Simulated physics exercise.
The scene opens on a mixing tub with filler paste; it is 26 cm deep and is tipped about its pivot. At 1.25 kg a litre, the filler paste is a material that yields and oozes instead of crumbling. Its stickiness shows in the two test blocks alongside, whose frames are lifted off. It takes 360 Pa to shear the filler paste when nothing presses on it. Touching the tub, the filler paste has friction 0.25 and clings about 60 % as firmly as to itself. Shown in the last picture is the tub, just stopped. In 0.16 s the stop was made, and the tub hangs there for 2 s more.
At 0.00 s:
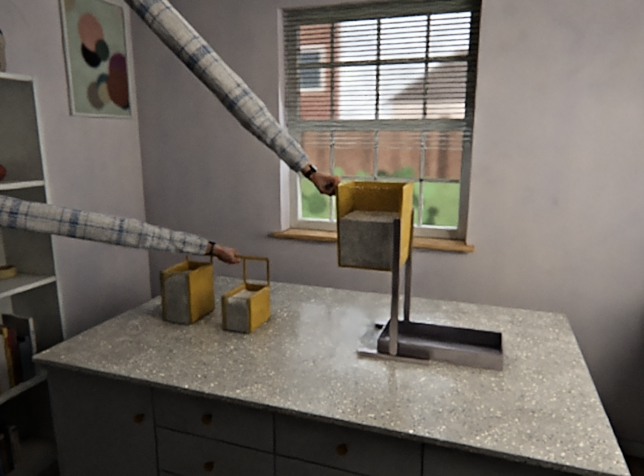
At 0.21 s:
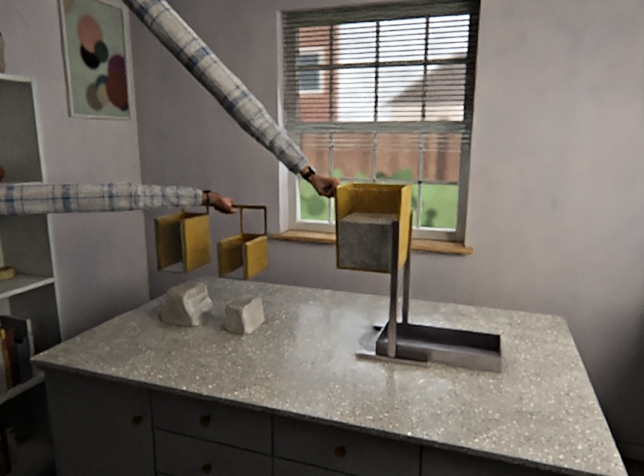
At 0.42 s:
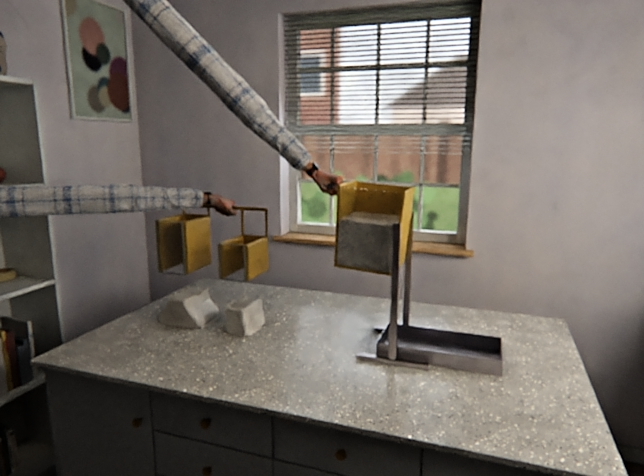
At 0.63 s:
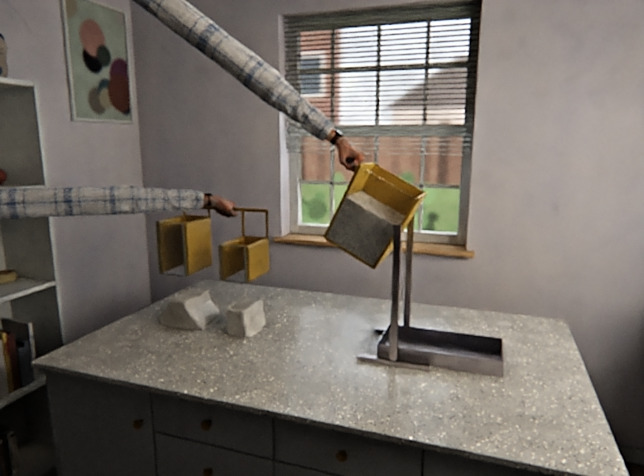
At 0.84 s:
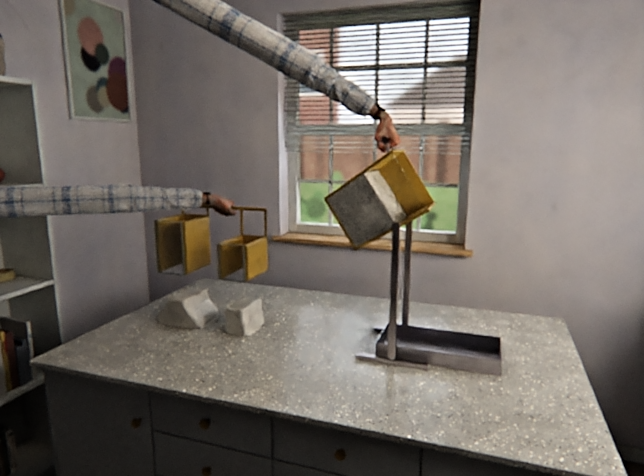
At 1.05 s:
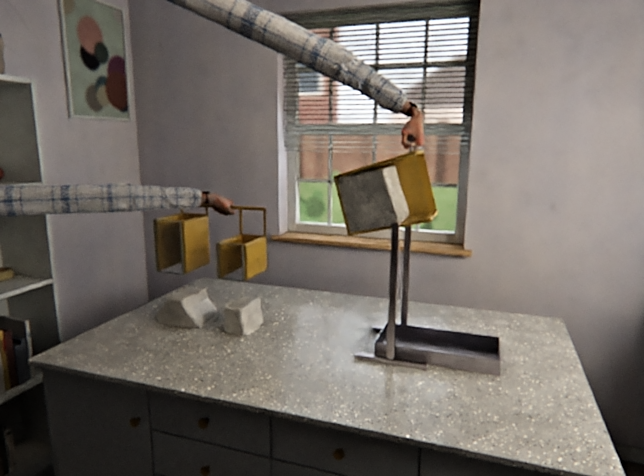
The footage shows one hand lifting two yellow casings off grey blocks on a speckled counter, the left block sagging, before another hand steeply tips a yellow tub of grey paste rightward on its stand above a tray.
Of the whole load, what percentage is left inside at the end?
Close to 100 % is left inside.
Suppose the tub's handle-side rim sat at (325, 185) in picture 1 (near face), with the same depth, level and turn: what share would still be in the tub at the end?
Close to 100 per cent would still be in the tub.
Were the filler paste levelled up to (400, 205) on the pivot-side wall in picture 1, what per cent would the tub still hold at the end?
Around 100 per cent.
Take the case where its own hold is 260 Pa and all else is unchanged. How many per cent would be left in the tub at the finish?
That works out near 100 %.
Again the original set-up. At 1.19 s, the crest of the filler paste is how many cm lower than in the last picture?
About 2 cm.
After 1.19 s, the tub is at 74 degrees and holds 100 %.
After 1.36 s, the tub is at 74 degrees and holds 100 %.
After 1.53 s, the tub is at 74 degrees and holds 100 %.
After 1.70 s, the tub is at 74 degrees and holds 100 %.
After 3.05 s, the tub is at 74 degrees and holds 100 %.
